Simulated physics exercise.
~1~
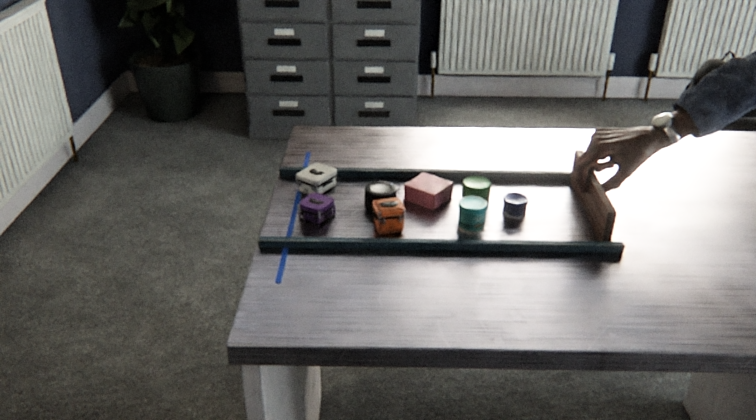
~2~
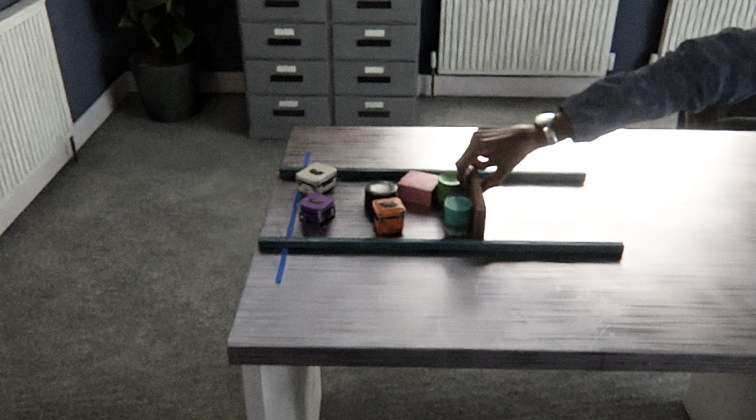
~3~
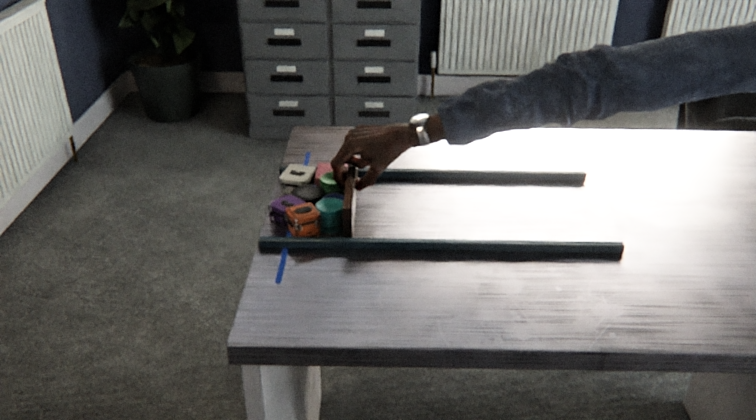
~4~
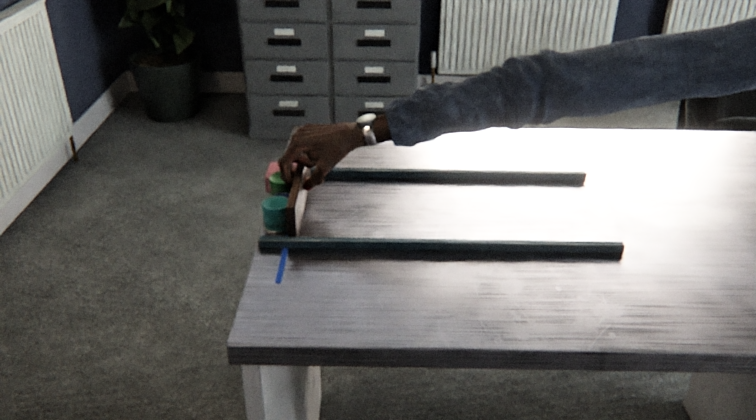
Hand pushing a wooden board left between two dark rails, sweeping colourful cases and tubs toward the table's end, several dropping from view.
